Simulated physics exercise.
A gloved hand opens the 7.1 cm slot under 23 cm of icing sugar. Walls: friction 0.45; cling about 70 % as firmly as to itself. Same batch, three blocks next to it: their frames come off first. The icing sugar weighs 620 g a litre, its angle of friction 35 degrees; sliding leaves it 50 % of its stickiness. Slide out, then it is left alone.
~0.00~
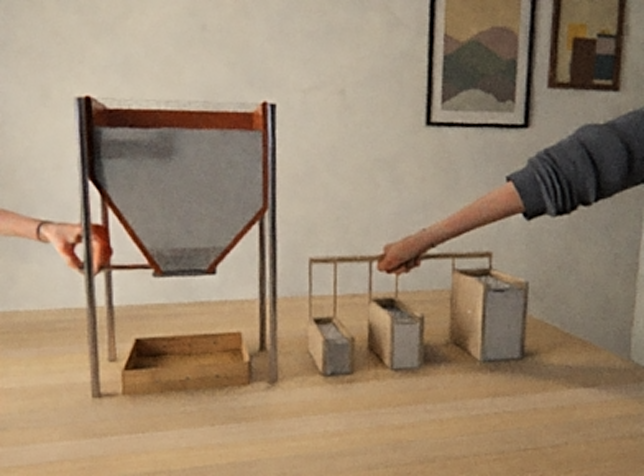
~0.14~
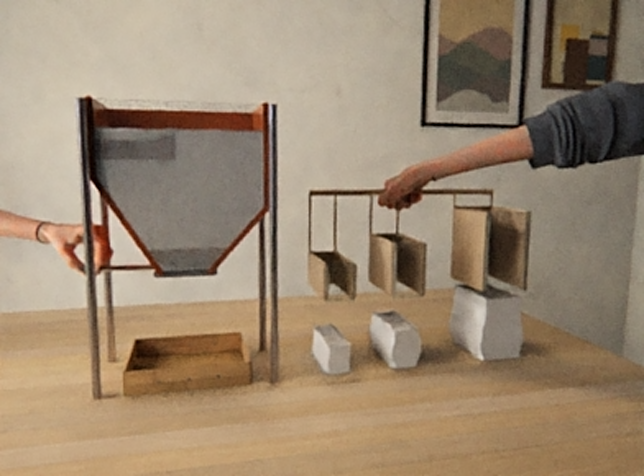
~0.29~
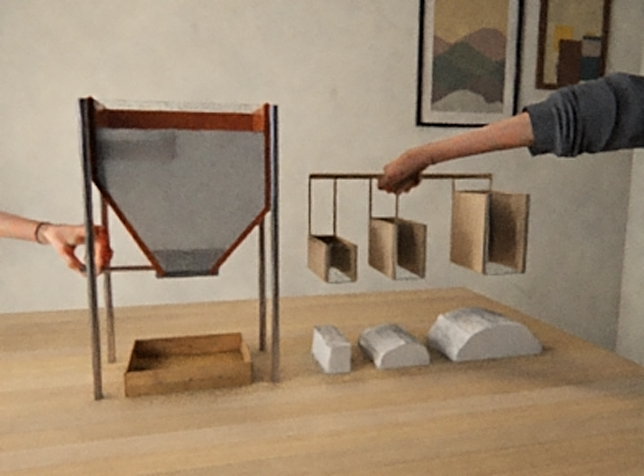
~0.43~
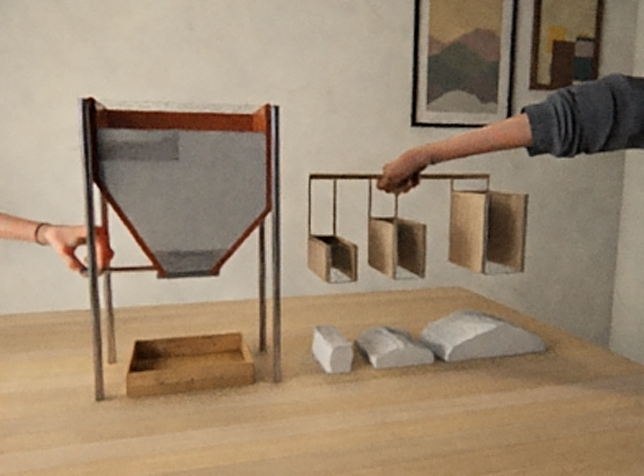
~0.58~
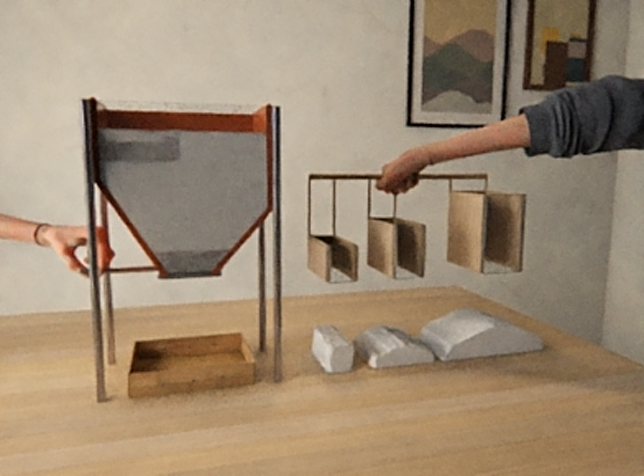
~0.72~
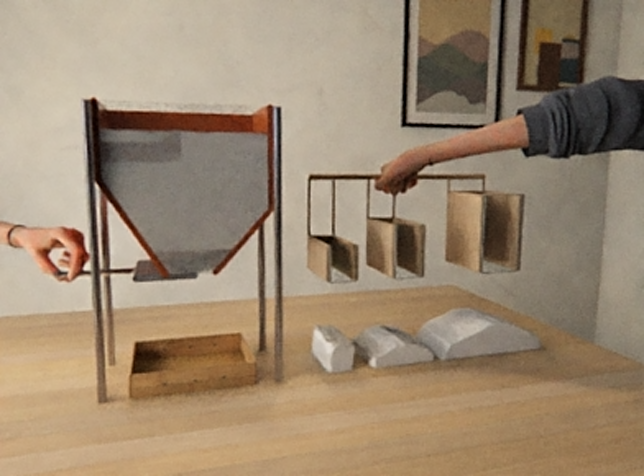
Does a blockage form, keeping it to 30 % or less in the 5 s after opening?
No.
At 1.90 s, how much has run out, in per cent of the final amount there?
It is roughly 90 percent.
After 1.07 s, 13 % has run out.
After 1.49 s, 55 % has run out.
After 1.90 s, 91 % has run out.
After 2.32 s, 100 % has run out.
After 5.62 s, at the end, 100 % has run out.
